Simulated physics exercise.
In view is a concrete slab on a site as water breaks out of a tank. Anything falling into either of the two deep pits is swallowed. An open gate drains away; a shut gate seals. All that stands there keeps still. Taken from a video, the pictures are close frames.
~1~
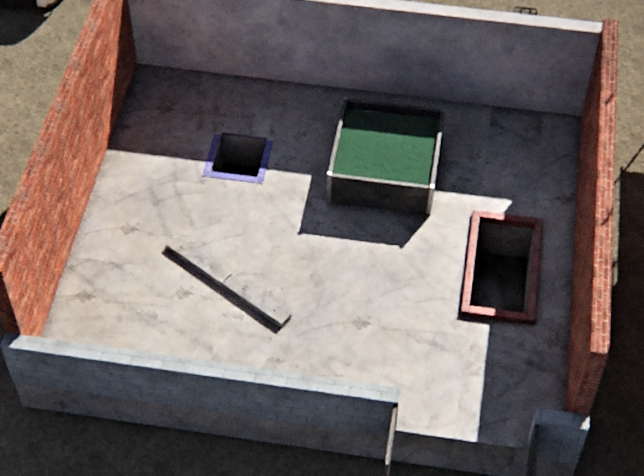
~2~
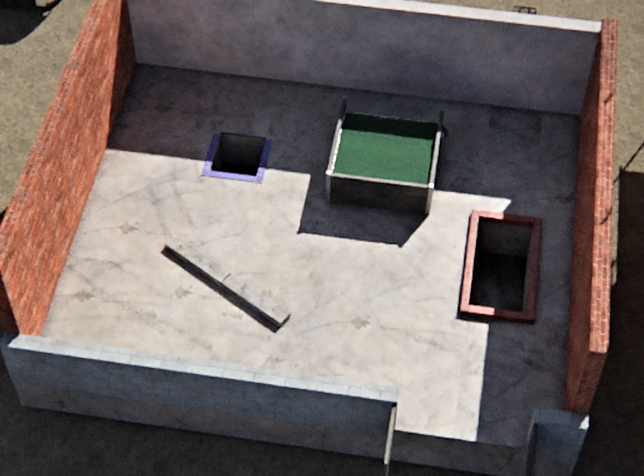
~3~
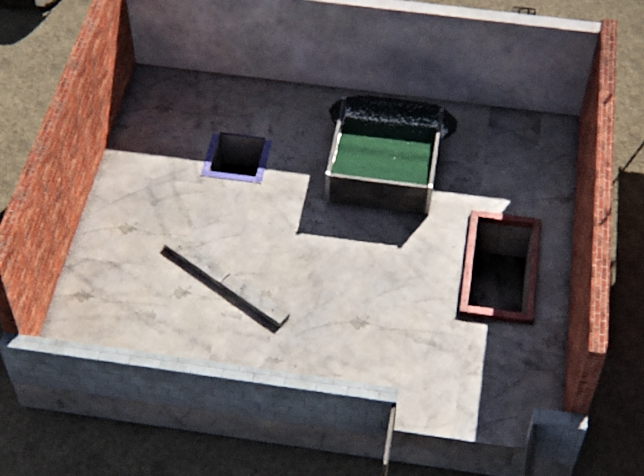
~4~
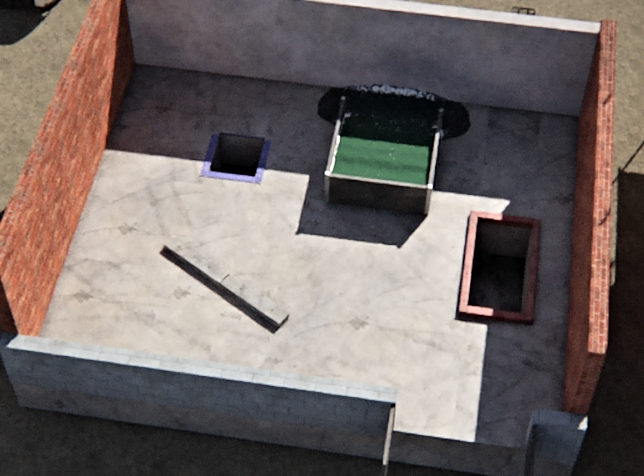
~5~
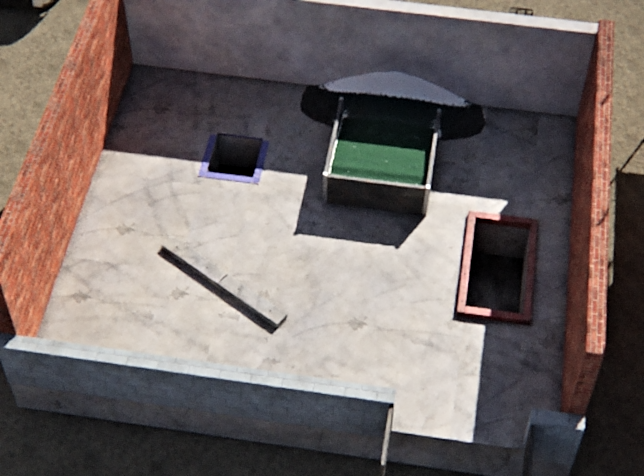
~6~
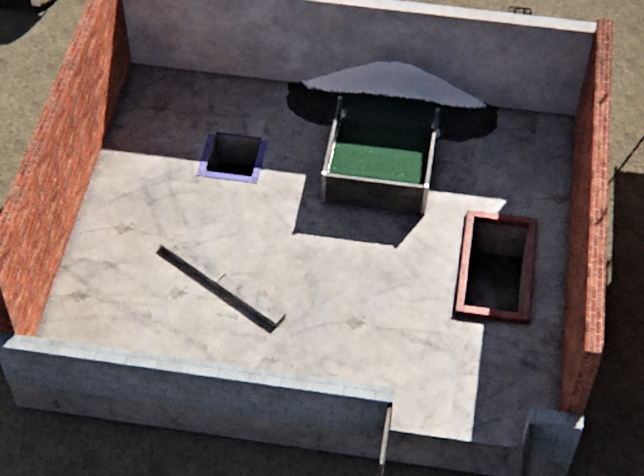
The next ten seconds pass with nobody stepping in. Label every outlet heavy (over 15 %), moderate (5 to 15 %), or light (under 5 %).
Labels: Gate - moderate, blue pit - moderate, red pit - light.
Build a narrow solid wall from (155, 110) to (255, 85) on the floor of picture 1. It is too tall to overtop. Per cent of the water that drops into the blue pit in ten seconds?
Result, blue pit: Some 20 percent of the total.
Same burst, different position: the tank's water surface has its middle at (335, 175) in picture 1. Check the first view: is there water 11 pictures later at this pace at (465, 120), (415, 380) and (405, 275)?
In order: Inundated, then unflooded, then unflooded.
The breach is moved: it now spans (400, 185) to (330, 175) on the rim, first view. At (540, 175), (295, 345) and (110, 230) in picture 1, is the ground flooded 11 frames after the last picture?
So the first one is left untouched, the next drenched, and the last left untouched.
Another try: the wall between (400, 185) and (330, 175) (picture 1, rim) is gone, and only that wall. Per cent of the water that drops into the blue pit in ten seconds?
The blue pit takes 2 per cent.
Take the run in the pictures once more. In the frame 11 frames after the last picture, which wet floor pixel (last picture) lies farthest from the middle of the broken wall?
The wet point farthest out is around (131, 68).
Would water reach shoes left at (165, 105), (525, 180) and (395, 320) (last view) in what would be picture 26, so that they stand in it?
One by one: Waterlogged / waterlogged / left dry.
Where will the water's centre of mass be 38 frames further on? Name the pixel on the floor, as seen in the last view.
Close to (354, 189).
A moment on, water covers 10 % of the floor; the gate 0 %, the blue pit 0 %, the red pit 0 %.
Next, water covers 25 % of the floor; the gate 0 %, the blue pit 1 %, the red pit 0 %.
Then, water covers 30 % of the floor; the gate 0 %, the blue pit 4 %, the red pit 0 %.
Later, water covers 55 % of the floor; the gate 2 %, the blue pit 7 %, the red pit 1 %.
In the end, water covers 70 % of the floor; the gate 8 %, the blue pit 9 %, the red pit 2 %.
